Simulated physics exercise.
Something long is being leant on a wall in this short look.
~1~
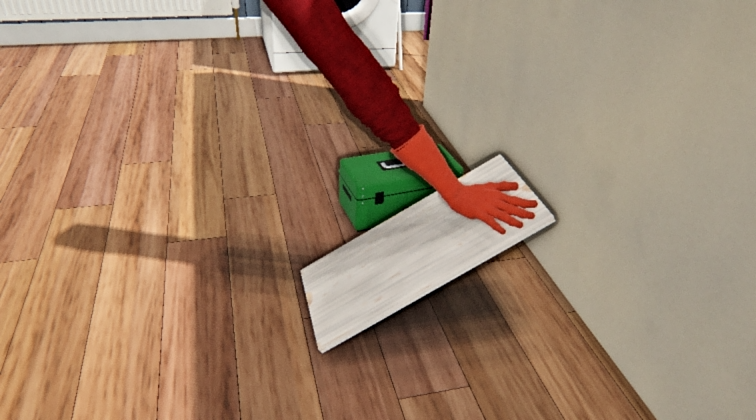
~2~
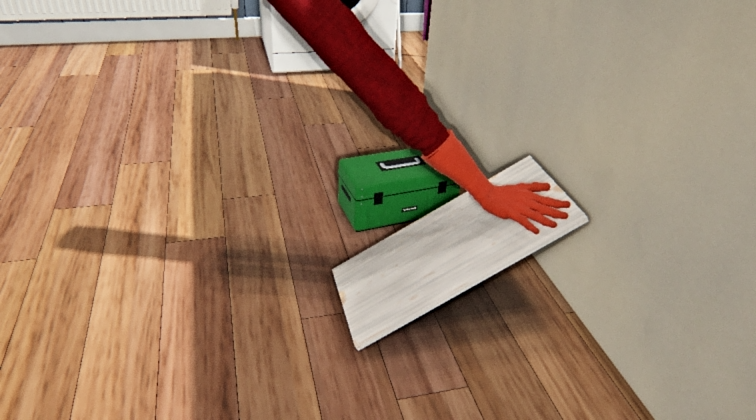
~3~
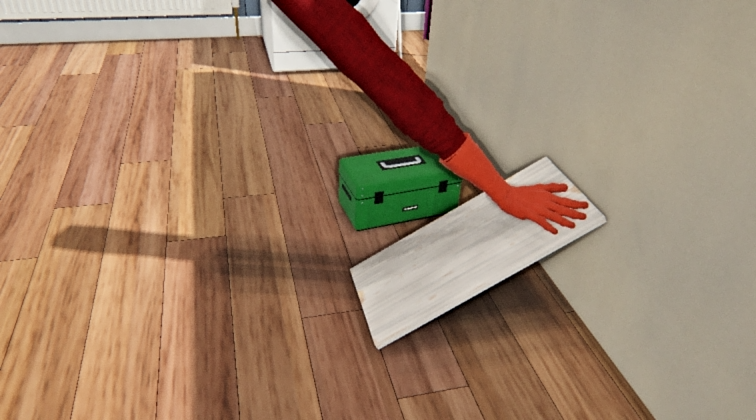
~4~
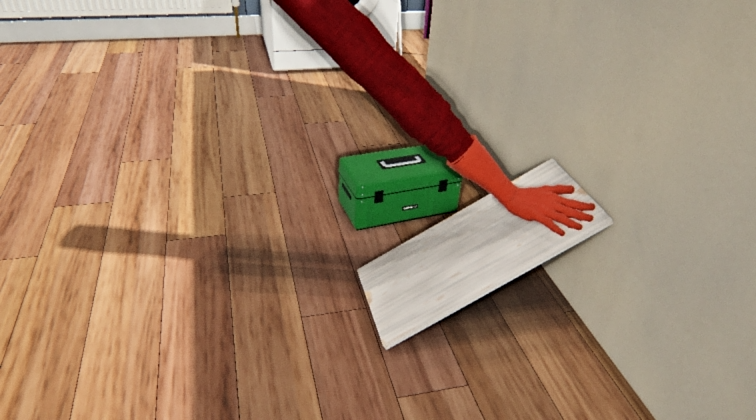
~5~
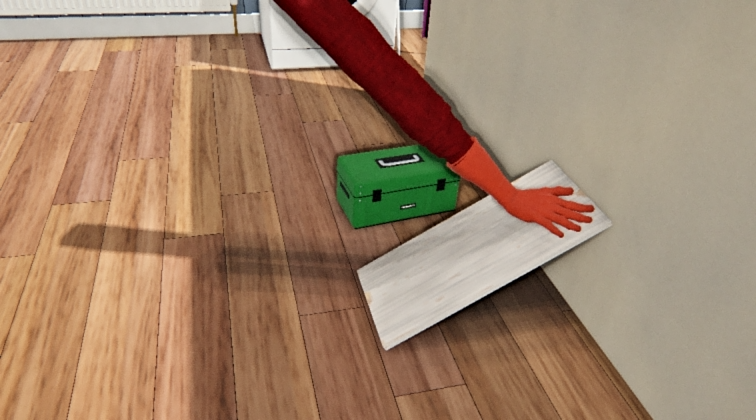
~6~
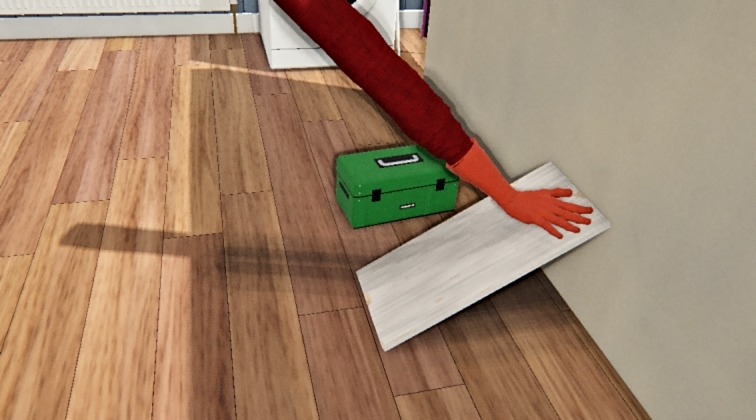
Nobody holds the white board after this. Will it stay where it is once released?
It will fail to keep its lean.
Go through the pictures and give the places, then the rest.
Not yet at the wall; white board (416, 248); green toolbox (400, 186), in the first picture.
Not yet at the wall; white board (449, 248); green toolbox (399, 186), in the second picture.
Not yet at the wall; white board (467, 248); green toolbox (399, 185), in the third picture.
Not yet at the wall; white board (474, 249); green toolbox (399, 185), in the fourth picture.
Leant on the wall, still held; white board (473, 250); green toolbox (398, 184), in the fifth picture.
Leant on the wall, still held; white board (473, 251); green toolbox (397, 183), in the sixth picture.
Then, 0.30 s past the last view, white board 14° lower than it was left near (459, 273).
Then, 0.40 s past the last view, white board 30° lower than it was left near (450, 297).
Finally, moved from the start, white board; green toolbox still in place. Final places as the last picture's camera would see them, white board near (450, 297). The board slides down.
